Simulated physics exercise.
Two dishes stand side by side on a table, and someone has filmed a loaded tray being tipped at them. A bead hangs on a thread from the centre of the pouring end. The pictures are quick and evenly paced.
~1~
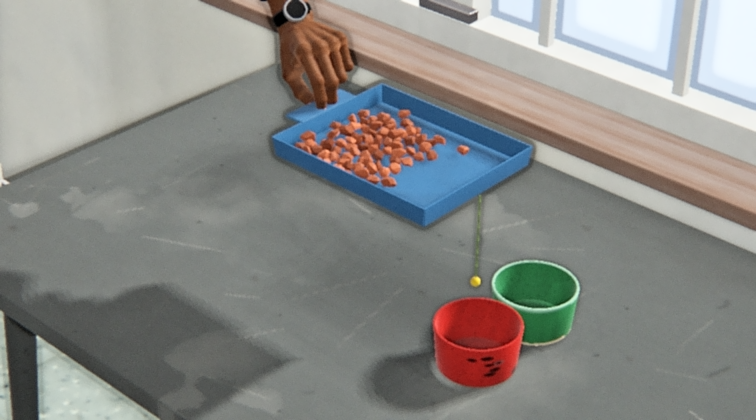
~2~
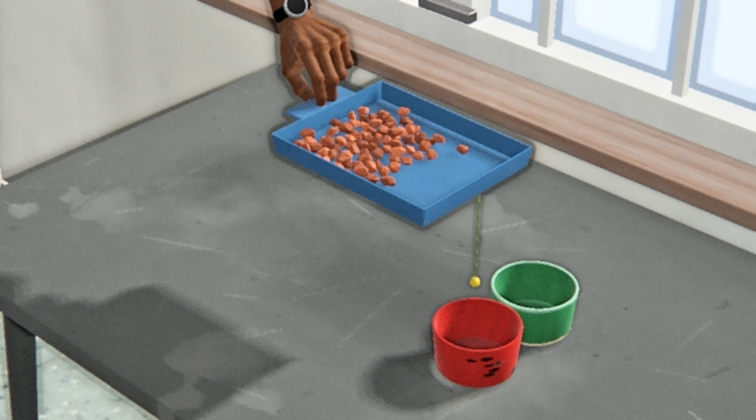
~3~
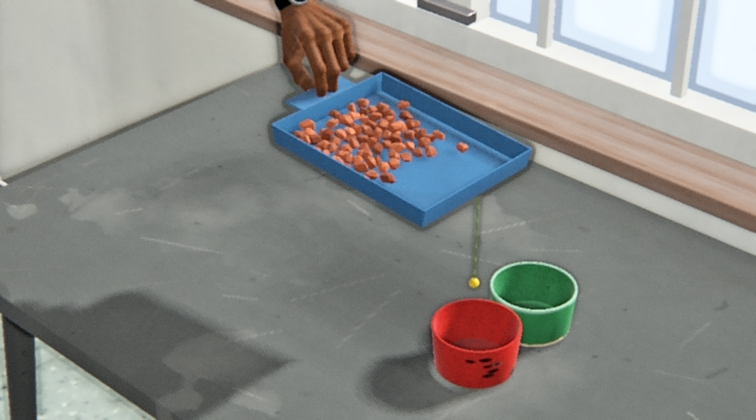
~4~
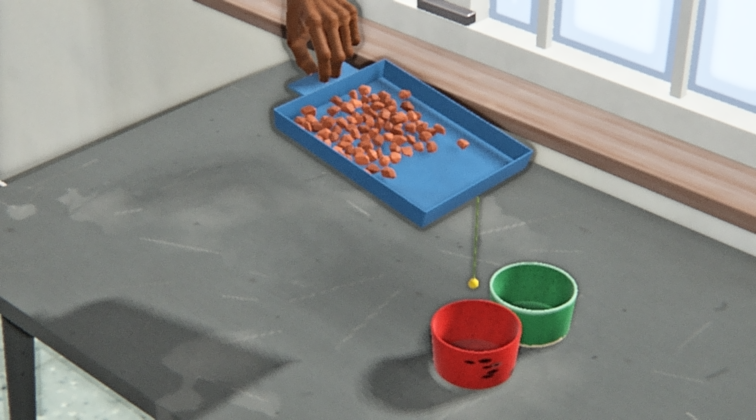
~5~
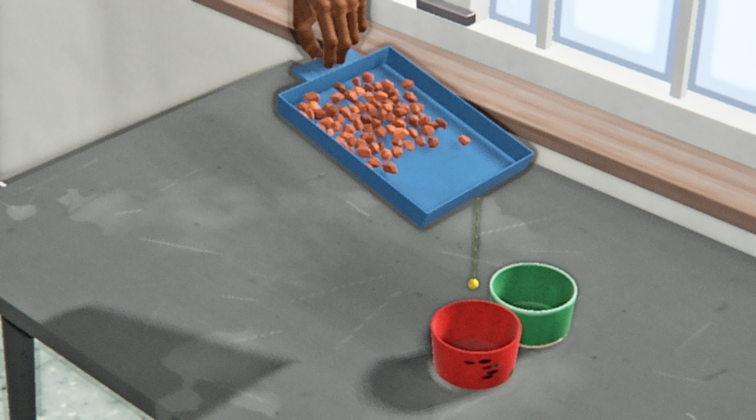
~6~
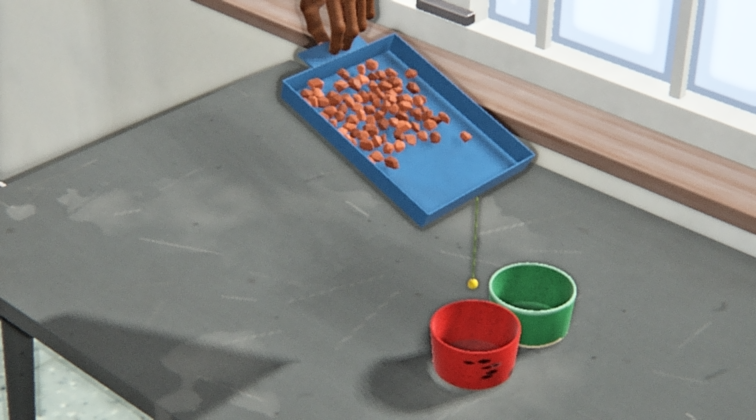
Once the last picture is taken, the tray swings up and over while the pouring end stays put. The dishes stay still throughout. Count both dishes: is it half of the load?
Most of what falls will go into the dishes.
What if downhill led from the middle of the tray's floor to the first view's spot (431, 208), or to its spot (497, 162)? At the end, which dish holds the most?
First place: The dish to the left; second place: The dish to the right.
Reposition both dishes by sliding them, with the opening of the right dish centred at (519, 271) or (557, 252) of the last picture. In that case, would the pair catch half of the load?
The first time it's lower than half, the second time lower than half.
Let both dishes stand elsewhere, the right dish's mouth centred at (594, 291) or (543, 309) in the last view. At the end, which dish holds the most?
For the first placement, the left-side one; for the second placement, the right-side one.
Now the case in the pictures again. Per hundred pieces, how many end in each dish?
Left dish 30 per cent; right dish 50 per cent.
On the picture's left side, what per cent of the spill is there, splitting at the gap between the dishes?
Estimate: Near 0 per cent.
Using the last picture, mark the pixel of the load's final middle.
Resting centre, last frame: Roughly (525, 333).
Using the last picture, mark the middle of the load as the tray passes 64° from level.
Mark it at roughly (479, 176) in the final frame.
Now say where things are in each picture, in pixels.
The first frame shows corners of the pouring end (424, 207) and (529, 146), level; middle of the load (372, 149), bits of crushed brick; left dish (512, 359); right dish (568, 318); bead on its thread (476, 282).
The second frame shows corners of the pouring end (424, 208) and (528, 147), level; middle of the load (372, 148).
The third frame shows corners of the pouring end (424, 209) and (528, 149), tipped barely, level across its low end; middle of the load (371, 142).
The fourth frame shows corners of the pouring end (425, 210) and (529, 151), tipped a little, level across its low end; middle of the load (373, 133).
The fifth frame shows corners of the pouring end (427, 211) and (531, 152), tipped clearly, level across its low end; middle of the load (375, 124).
The sixth frame shows corners of the pouring end (428, 212) and (531, 154), tipped clearly, level across its low end; middle of the load (378, 115); left dish (509, 361); right dish (566, 320).
Just after the last frame, tray tipped steeply; almost all on the tray; just a few in the air.
A moment on, tray tipped past a quarter turn; roughly two thirds on the tray; just a few in the left dish; about a tenth in the right dish; about a tenth outside both; about a tenth in the air.
Further on, tray tipped past a quarter turn; roughly a third in the left dish; roughly half in the right dish; roughly a quarter outside both.
When it is over, tray tipped past a quarter turn; roughly a third in the left dish; roughly half in the right dish; roughly a quarter outside both.
